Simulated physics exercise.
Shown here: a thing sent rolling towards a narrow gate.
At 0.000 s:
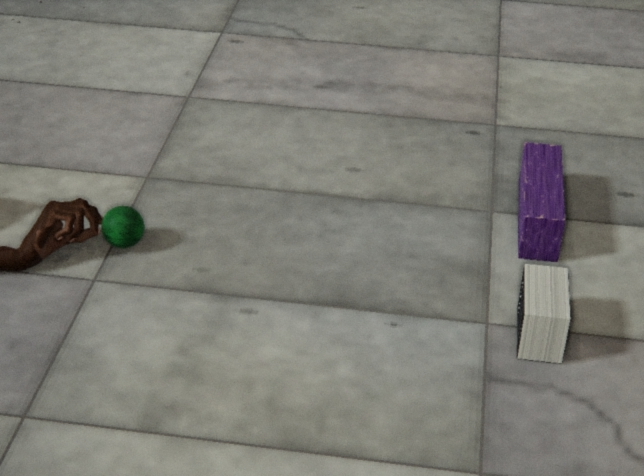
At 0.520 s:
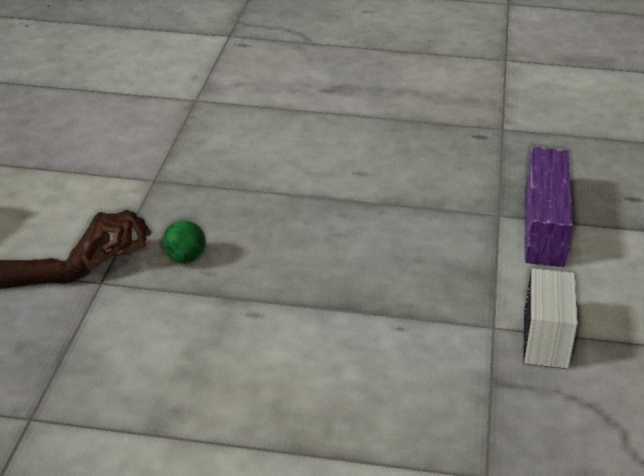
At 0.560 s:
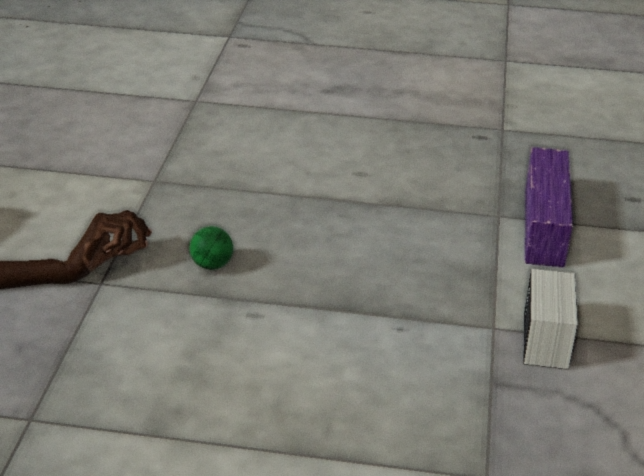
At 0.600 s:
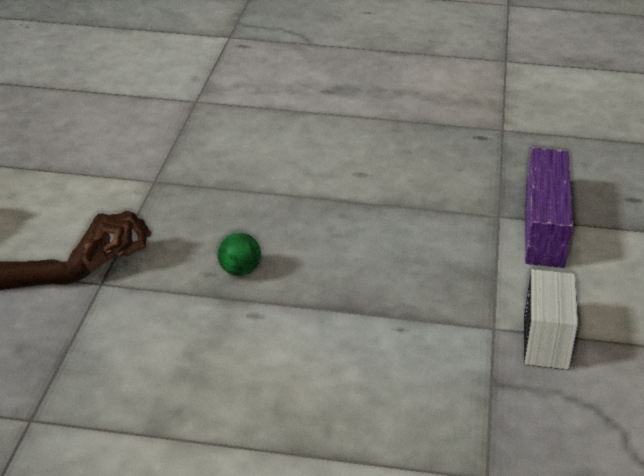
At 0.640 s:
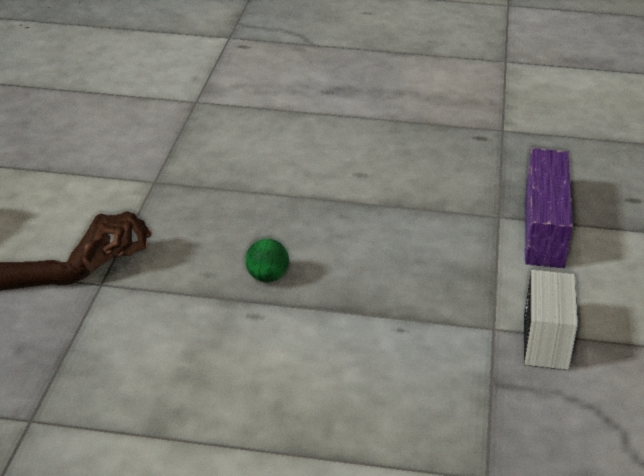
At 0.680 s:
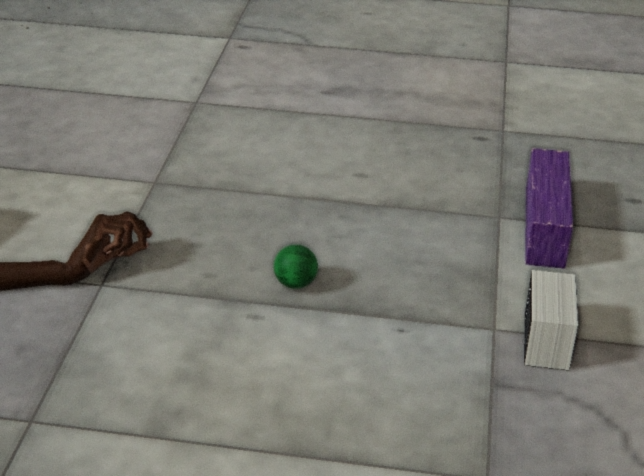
A green ball leaves a hand and rolls rightward across grey tiles towards two upright blocks.
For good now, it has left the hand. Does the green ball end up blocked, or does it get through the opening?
Is halted.
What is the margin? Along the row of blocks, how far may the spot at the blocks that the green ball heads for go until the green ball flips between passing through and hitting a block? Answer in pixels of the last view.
Roughly 24 pixels upward.
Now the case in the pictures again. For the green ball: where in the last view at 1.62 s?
Centre estimate: (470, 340).
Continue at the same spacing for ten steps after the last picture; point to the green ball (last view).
Its middle should be around (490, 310).
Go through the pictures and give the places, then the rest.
In the first frame, green ball (123, 227) under the hand; purple block (540, 200).
In the second frame, green ball (184, 242); black book (550, 318).
In the third frame, green ball (212, 248); purple block (548, 205).
In the fourth frame, green ball (240, 254); black book (550, 319).
In the fifth frame, green ball (267, 261); purple block (548, 206).
In the sixth frame, green ball (296, 267); black book (550, 319).
After 0.98 s, green ball coming back near (504, 309).
After 1.62 s, green ball coming back near (470, 340).
In the end (2.3 s), the green ball hits a block.
